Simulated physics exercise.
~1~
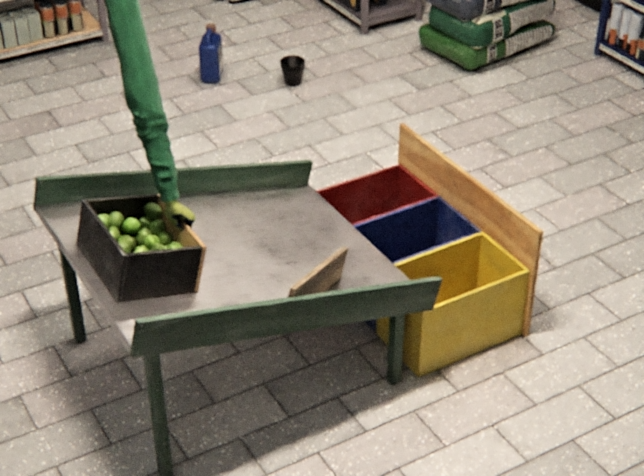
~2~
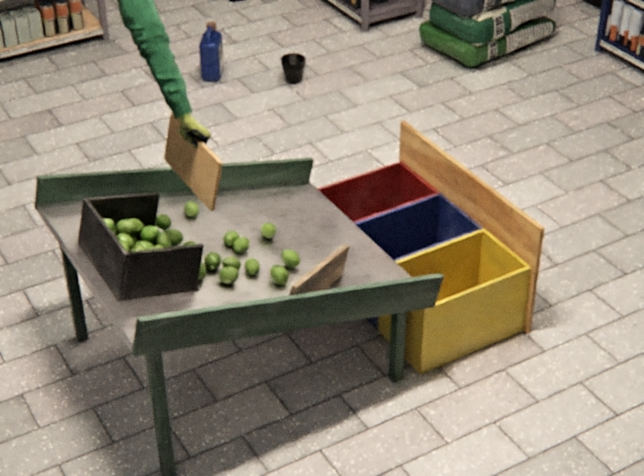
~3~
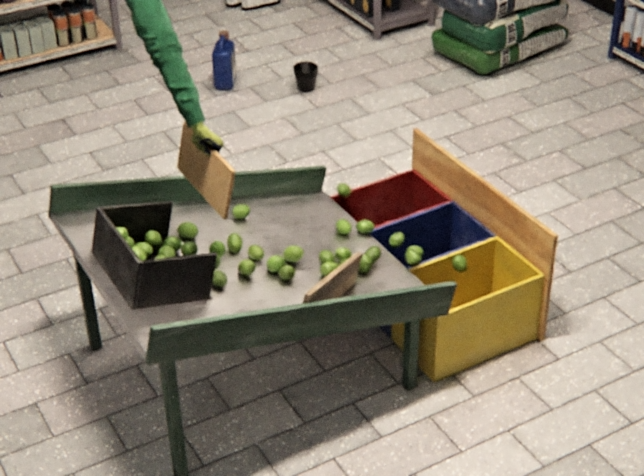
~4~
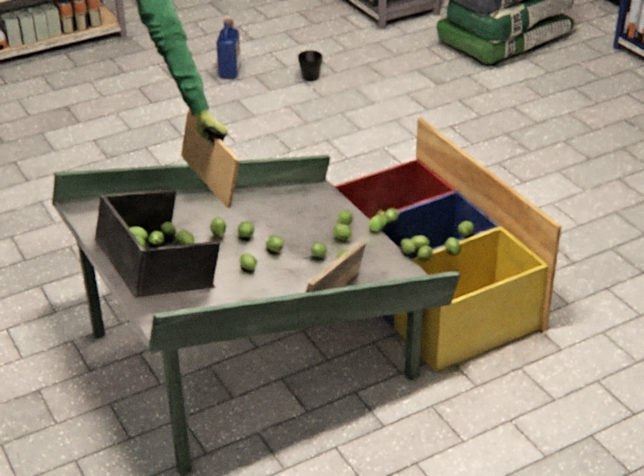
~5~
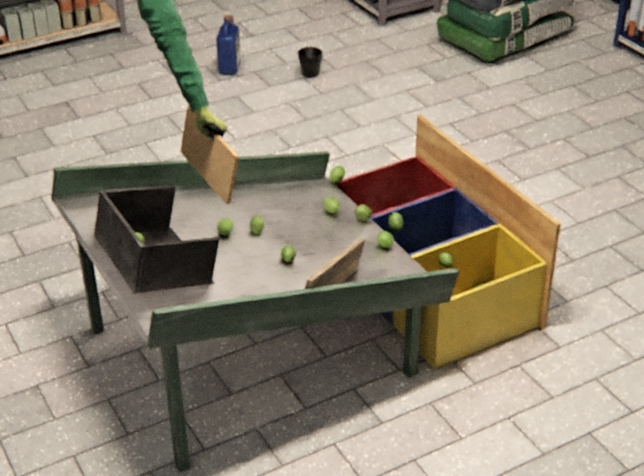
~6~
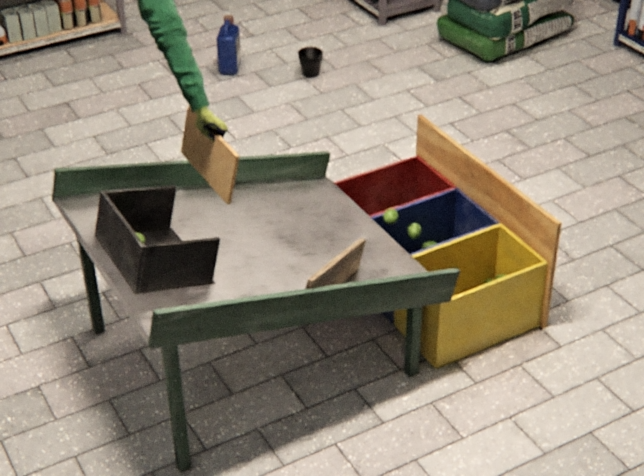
Limes rolling from a black pen down a sloping table as a green-sleeved arm lifts the gate, most dropping into the blue tote.
